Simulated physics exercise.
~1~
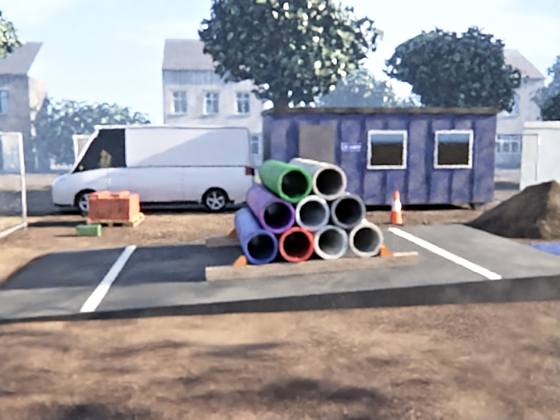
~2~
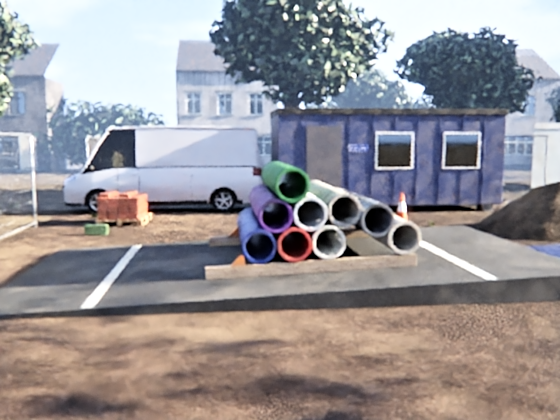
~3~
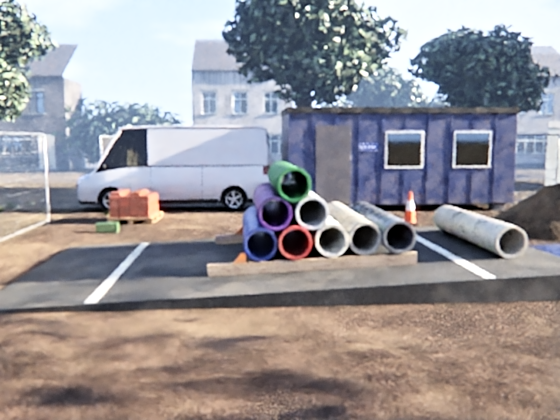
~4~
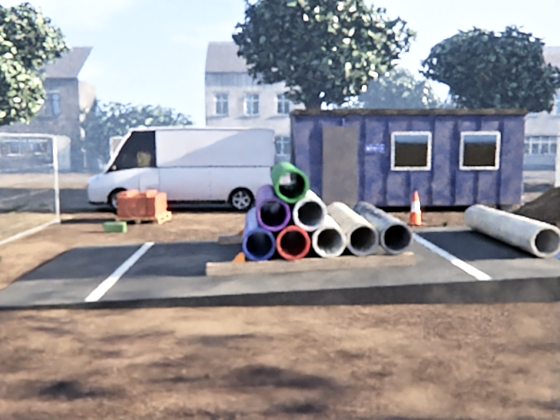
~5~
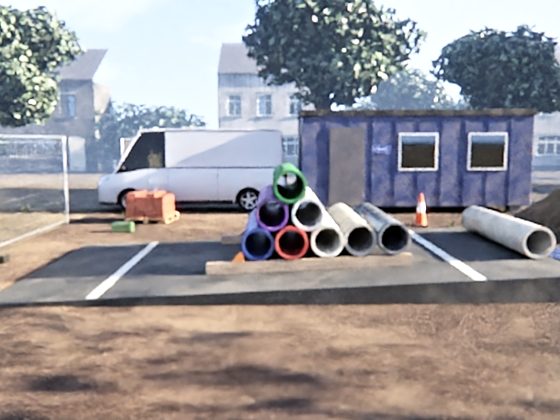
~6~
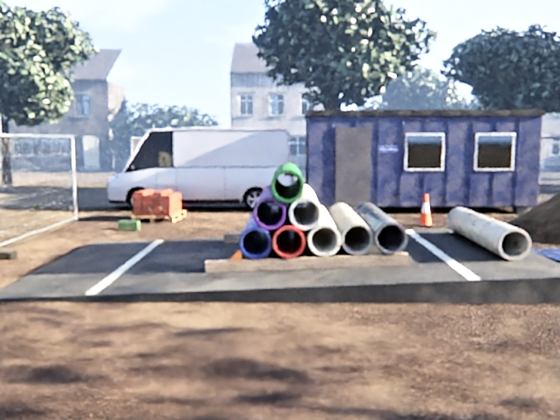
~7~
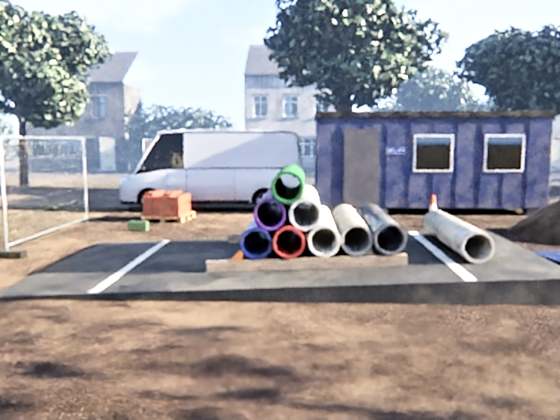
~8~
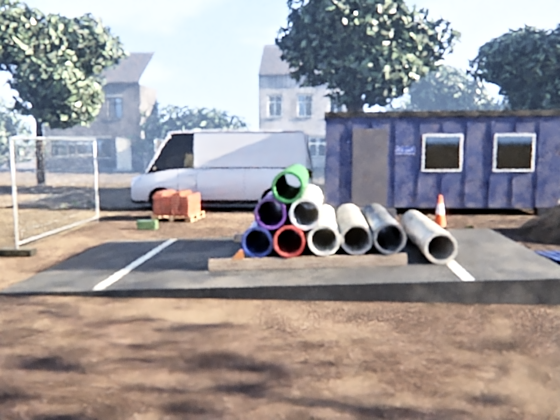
Stacked pipes slump to the right, and one grey pipe rolls out and back beside them.
